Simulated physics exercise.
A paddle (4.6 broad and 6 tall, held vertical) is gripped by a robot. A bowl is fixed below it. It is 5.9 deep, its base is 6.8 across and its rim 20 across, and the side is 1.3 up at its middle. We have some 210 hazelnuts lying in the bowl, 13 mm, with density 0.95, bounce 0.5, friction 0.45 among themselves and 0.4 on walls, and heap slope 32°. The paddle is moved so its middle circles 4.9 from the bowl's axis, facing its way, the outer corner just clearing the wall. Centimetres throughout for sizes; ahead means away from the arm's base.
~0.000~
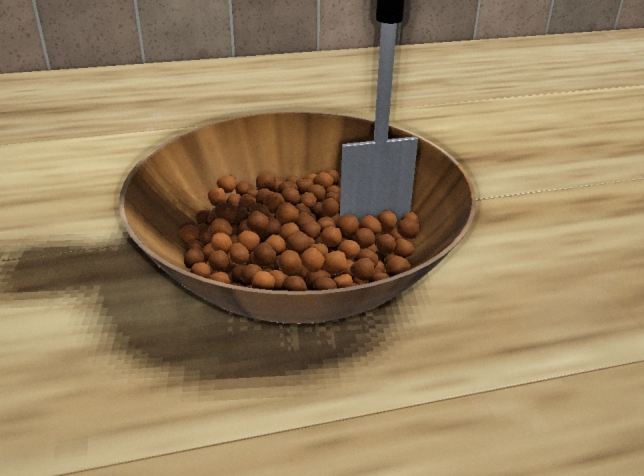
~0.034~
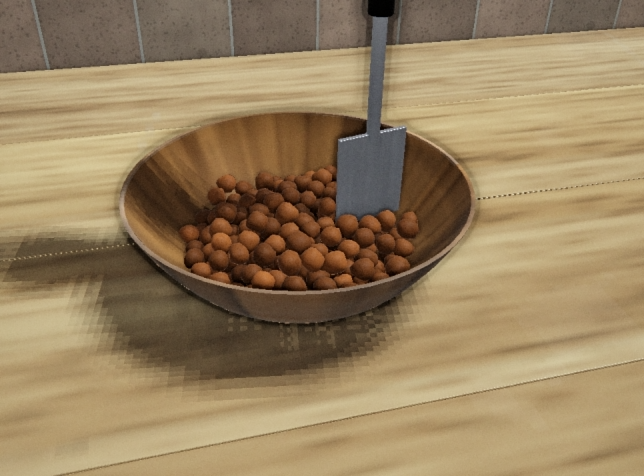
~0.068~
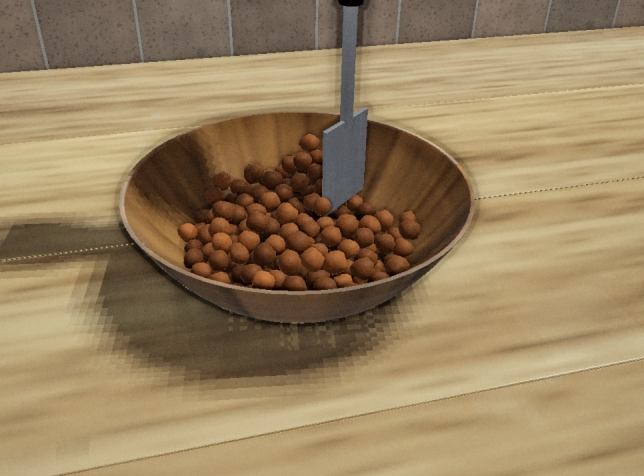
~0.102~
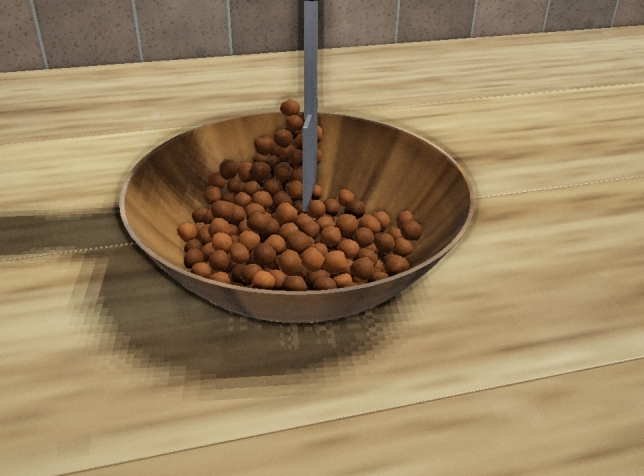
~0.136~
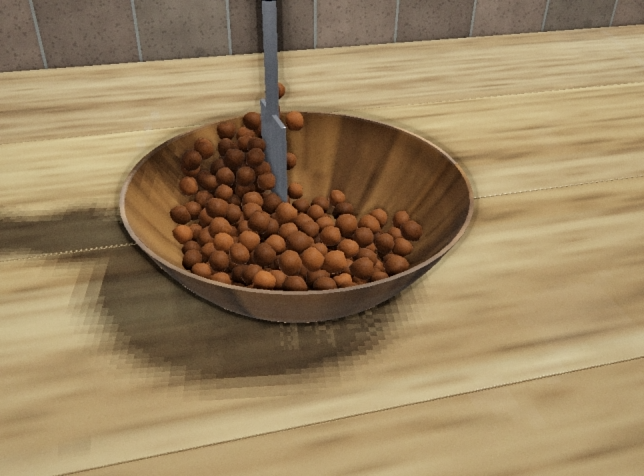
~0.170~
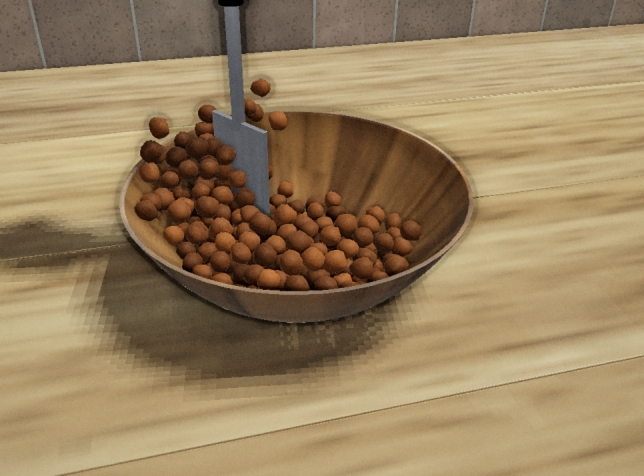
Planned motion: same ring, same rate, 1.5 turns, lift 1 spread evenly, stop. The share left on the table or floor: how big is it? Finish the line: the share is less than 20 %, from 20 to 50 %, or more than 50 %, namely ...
The share is from 20 to 50 %.
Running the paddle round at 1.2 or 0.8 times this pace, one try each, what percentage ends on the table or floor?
It would be some 30 and 20 percent respectively.
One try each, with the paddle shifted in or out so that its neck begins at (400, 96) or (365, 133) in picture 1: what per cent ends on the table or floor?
Roughly 10 and 20 per cent.
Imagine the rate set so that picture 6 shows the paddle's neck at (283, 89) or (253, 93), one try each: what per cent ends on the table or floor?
Roughly 15 per cent on the first try and 20 per cent on the second.
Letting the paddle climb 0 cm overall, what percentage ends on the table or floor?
I'd put it at about 40 per cent.
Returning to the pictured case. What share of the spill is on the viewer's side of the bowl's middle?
That share is about 60 per cent.
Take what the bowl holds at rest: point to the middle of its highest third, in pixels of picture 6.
At about (253, 238).
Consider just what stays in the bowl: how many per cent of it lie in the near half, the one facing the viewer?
Near 50 per cent of what stays in the bowl.
After 0.36 s, 284° round, highest piece 9 above the table; 181 in the bowl, 17 on the table or floor, 12 in flight or on the tool.
After 0.56 s, 84° round, highest piece 7 above the table; 159 in the bowl, 46 on the table or floor, 5 in flight or on the tool.
After 0.85 s, 180° round, highest piece 5 above the table; 153 in the bowl, 57 on the table or floor.
After 1.55 s, 180° round, highest piece 5 above the table; 153 in the bowl, 57 on the table or floor.
In the end, 153 in the bowl, 57 on the table or floor. That is 27 % on the table or floor.
